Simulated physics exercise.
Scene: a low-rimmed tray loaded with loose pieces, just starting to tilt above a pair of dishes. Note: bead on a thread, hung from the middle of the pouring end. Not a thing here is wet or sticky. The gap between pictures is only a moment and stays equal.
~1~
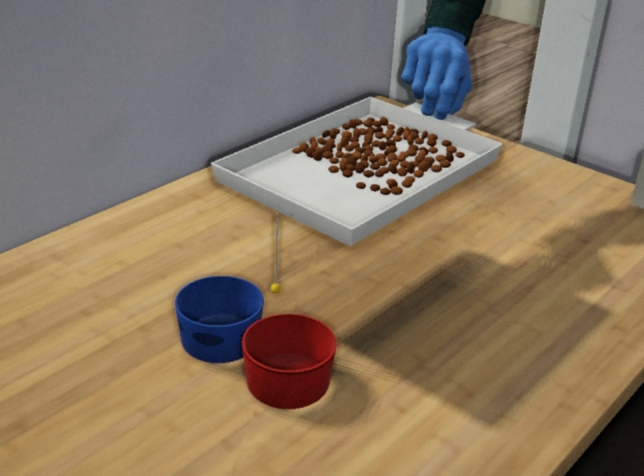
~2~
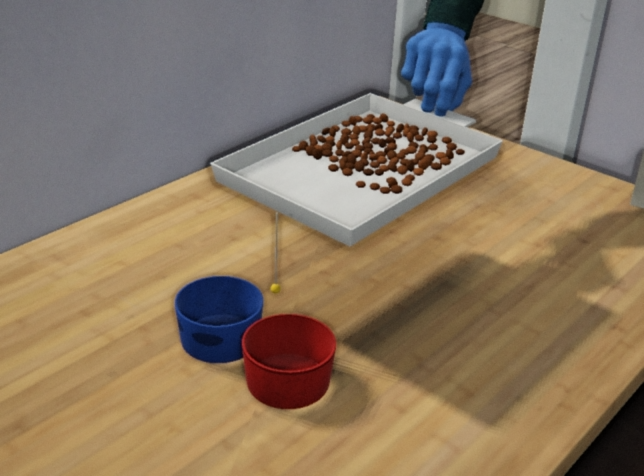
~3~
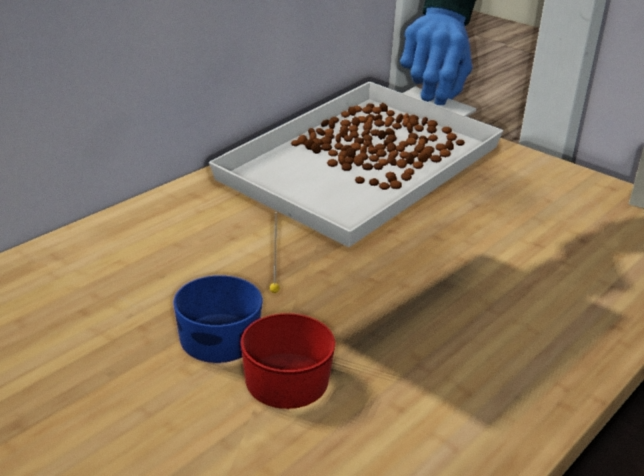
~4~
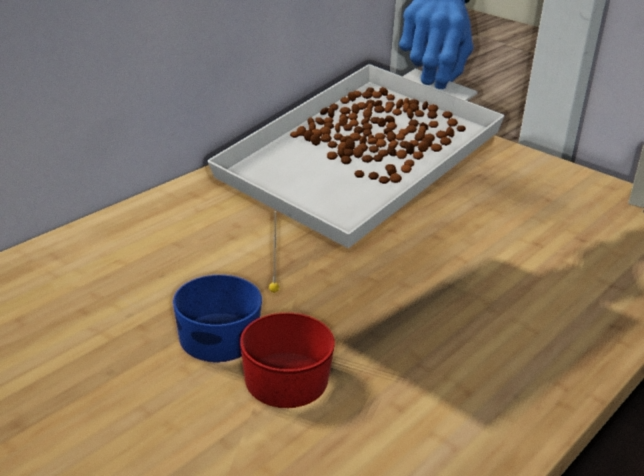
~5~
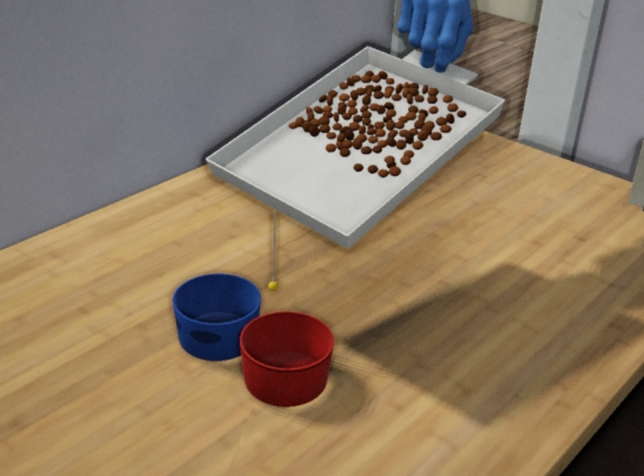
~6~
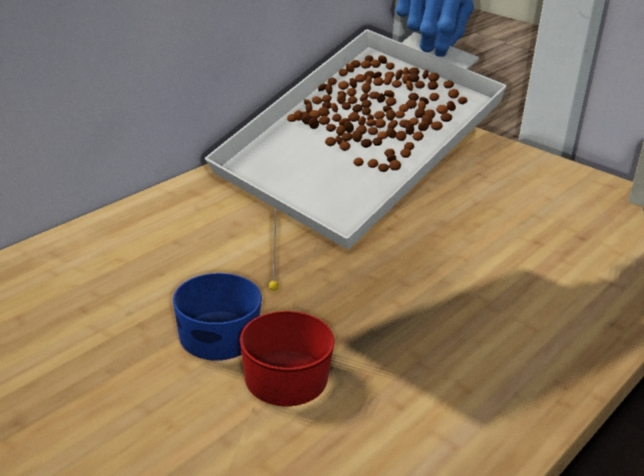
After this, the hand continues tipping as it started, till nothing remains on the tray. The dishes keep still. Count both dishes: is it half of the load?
I expect the dishes to receive the greater amount.
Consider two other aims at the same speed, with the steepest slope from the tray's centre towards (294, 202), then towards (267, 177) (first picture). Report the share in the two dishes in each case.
In order, some 80 % and some 20 %.
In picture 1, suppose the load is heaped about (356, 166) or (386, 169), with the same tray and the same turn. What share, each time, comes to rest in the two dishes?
First try 80 %, second try 70 %.
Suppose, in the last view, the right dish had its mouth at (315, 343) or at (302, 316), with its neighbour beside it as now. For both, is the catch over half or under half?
Taking the places in turn, it's past half and then shy of half.
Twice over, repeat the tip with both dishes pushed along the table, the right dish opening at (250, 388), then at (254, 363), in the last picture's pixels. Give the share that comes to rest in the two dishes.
Roughly 0% first, roughly 20% second.
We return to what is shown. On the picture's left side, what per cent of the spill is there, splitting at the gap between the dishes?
Roughly 20 percent.
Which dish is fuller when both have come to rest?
The one that comes out ahead is the rightward one.
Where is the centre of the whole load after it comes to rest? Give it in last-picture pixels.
Near (292, 380), more or less.
Just after the last frame, tray tipped steeply; almost all on the tray; about a tenth in the air.
A moment on, tray tipped right over; roughly a third on the tray; roughly a third in the right dish; about a tenth in the left dish; roughly a quarter outside both; just a few in the air.
Further on, tray tipped past a quarter turn; roughly half in the right dish; about a tenth in the left dish; roughly a third outside both.
When it is over, tray tipped past a quarter turn; roughly half in the right dish; about a tenth in the left dish; roughly a third outside both.
